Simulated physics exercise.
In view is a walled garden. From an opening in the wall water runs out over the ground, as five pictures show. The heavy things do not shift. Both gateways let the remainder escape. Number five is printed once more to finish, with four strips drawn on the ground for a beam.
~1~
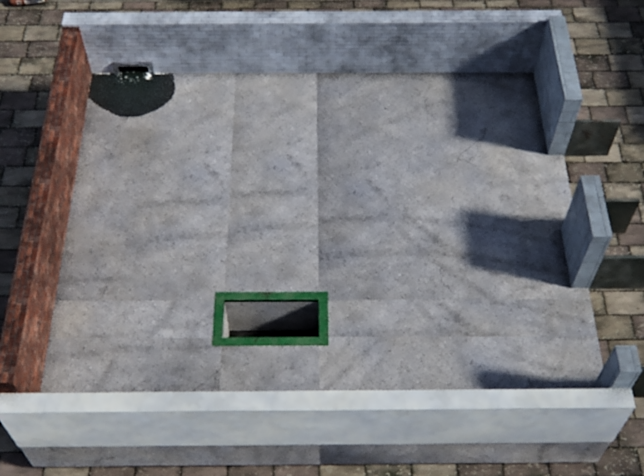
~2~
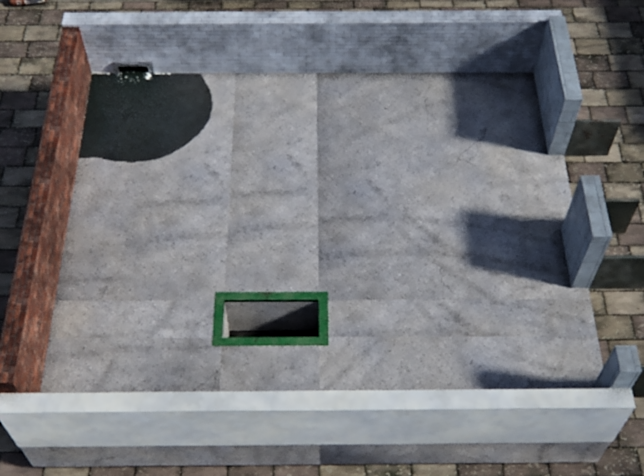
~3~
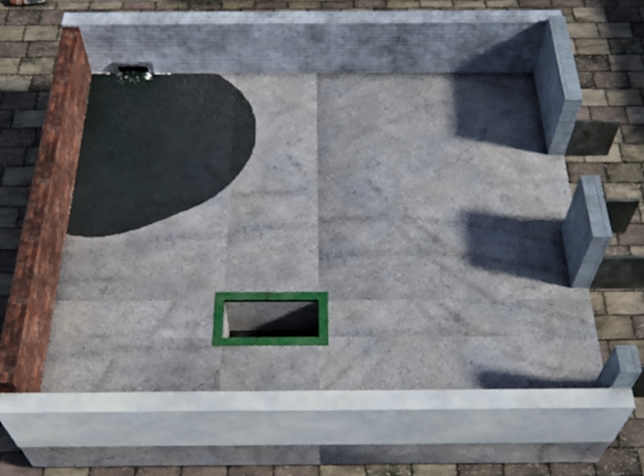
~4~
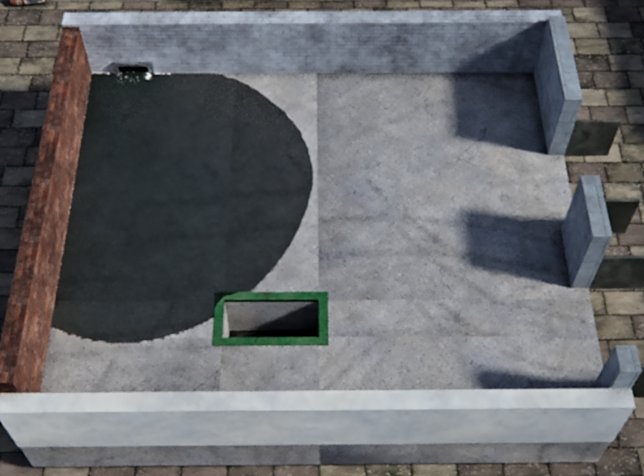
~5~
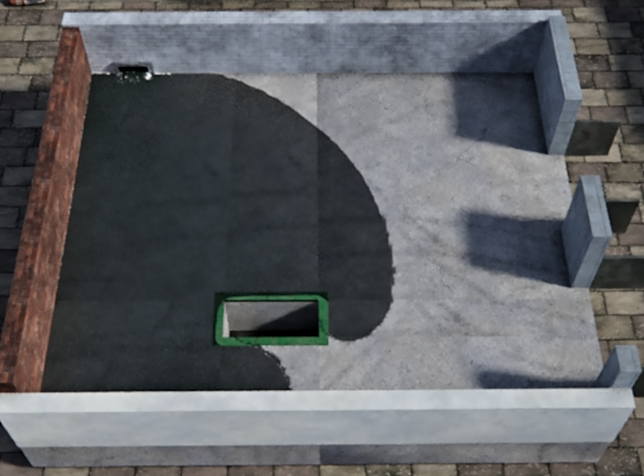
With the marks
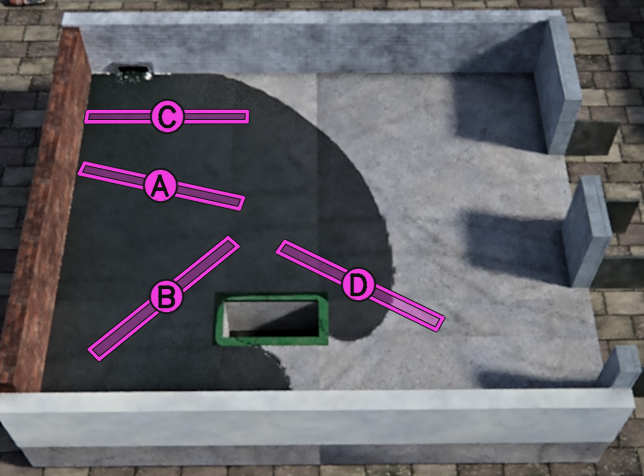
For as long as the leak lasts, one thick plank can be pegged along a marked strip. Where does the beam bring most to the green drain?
Take D.
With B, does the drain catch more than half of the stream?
No, it does not.
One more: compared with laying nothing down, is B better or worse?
Worse.
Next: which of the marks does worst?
That would be C.
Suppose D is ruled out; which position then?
B it is.
On the marked copy, A from (82, 168) to (241, 203); B from (94, 354) to (233, 242); C from (86, 116) to (247, 116); D from (281, 246) to (439, 323).
For position A, about 19 % of the stream runs into the green drain, about 80 % out by the gates.
For position B, about 26 % of the stream runs into the green drain, about 72 % out by the gates.
For position C, about 7 % of the stream runs into the green drain, about 90 % out by the gates.
For position D, about 39 % of the stream runs into the green drain, about 60 % out by the gates.
